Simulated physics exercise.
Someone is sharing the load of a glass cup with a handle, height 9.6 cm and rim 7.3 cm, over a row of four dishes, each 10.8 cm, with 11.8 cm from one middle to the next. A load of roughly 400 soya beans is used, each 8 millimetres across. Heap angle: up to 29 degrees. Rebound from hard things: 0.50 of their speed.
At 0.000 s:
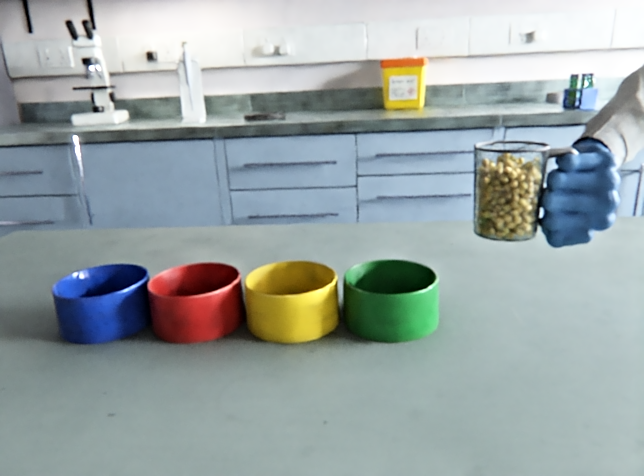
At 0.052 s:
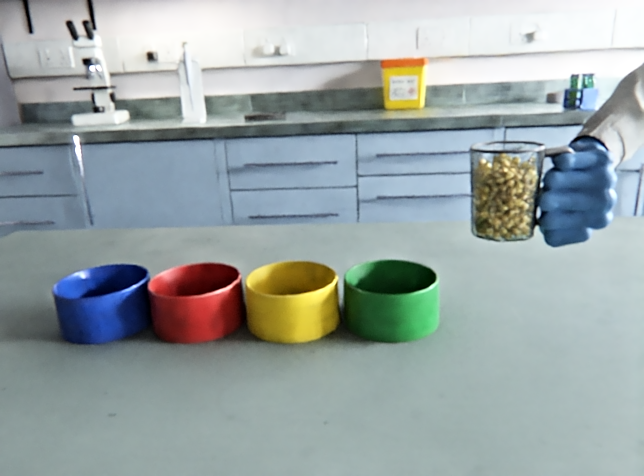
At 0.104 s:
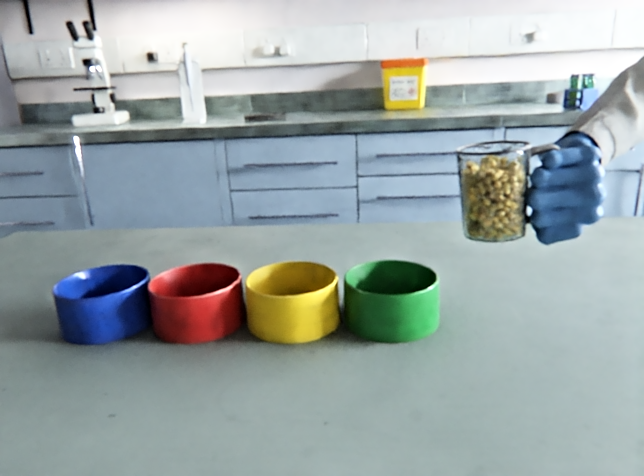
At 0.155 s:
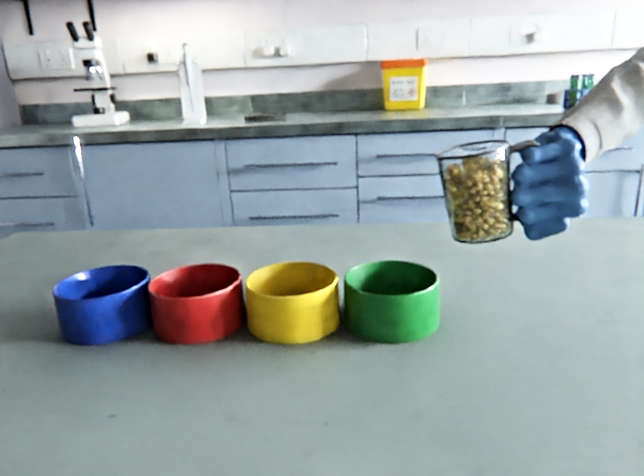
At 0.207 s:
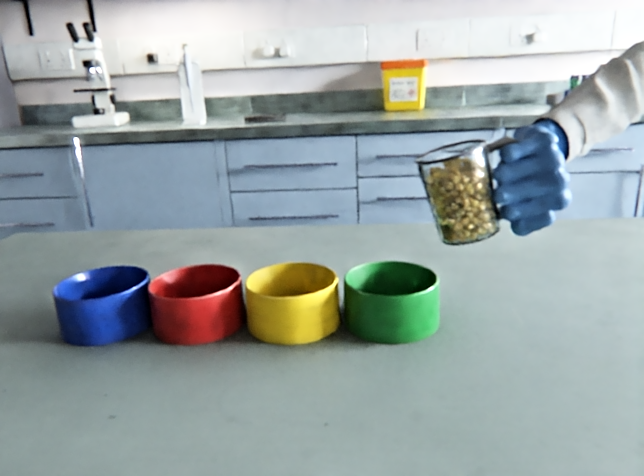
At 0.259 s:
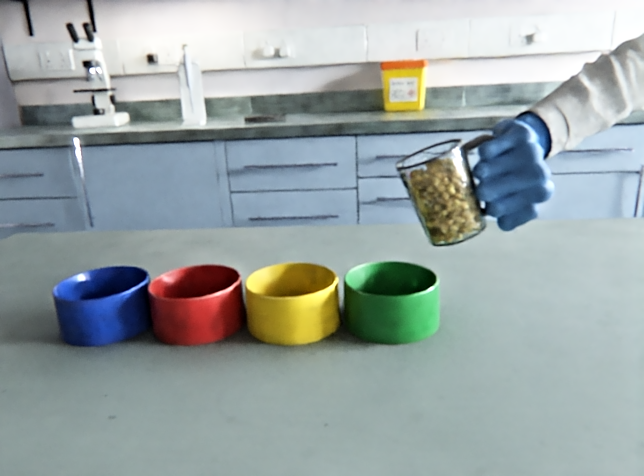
In a laboratory, a blue-gloved hand at the right holds a clear handled cup of pale beans upright above a grey bench, where blue, red, yellow and green dishes sit in a row. The hand moves the cup left toward the green dish, steadily tilting it leftward, while the dishes stay still.
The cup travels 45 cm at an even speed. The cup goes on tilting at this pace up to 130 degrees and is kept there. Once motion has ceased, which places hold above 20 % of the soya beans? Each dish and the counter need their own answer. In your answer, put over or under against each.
Red dish - under; blue dish - over; green dish - under; yellow dish - under; counter - under.
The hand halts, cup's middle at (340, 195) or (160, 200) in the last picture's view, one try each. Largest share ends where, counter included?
Try 1 - yellow; try 2 - blue.
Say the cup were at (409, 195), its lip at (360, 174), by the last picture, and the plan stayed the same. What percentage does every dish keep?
In the end red holds 0, blue holds 80, green holds 0, yellow holds 0.
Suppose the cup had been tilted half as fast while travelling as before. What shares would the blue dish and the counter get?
Result: Blue dish 100, counter 0.
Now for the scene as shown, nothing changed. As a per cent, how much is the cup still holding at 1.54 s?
It should be near 0 per cent.
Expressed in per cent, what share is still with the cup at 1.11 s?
85 per cent.
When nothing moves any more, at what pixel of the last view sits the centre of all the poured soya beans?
(101, 309) or so.
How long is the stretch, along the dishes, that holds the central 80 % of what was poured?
That stretch measures near 7 centimetres.
Then, at 0.77 s, tilt 74 degrees; cup holds 100 %.
After 1.11 s, tilt 109 degrees; cup holds 85 %, red 5 %, blue 5 %.
After 1.54 s, tilt 130 degrees; cup holds 0 %, red 5 %, blue 95 %.
By 2.0 s all is still; red 5 %, blue 95 %, green 0 %, yellow 0 %, counter 5 %.
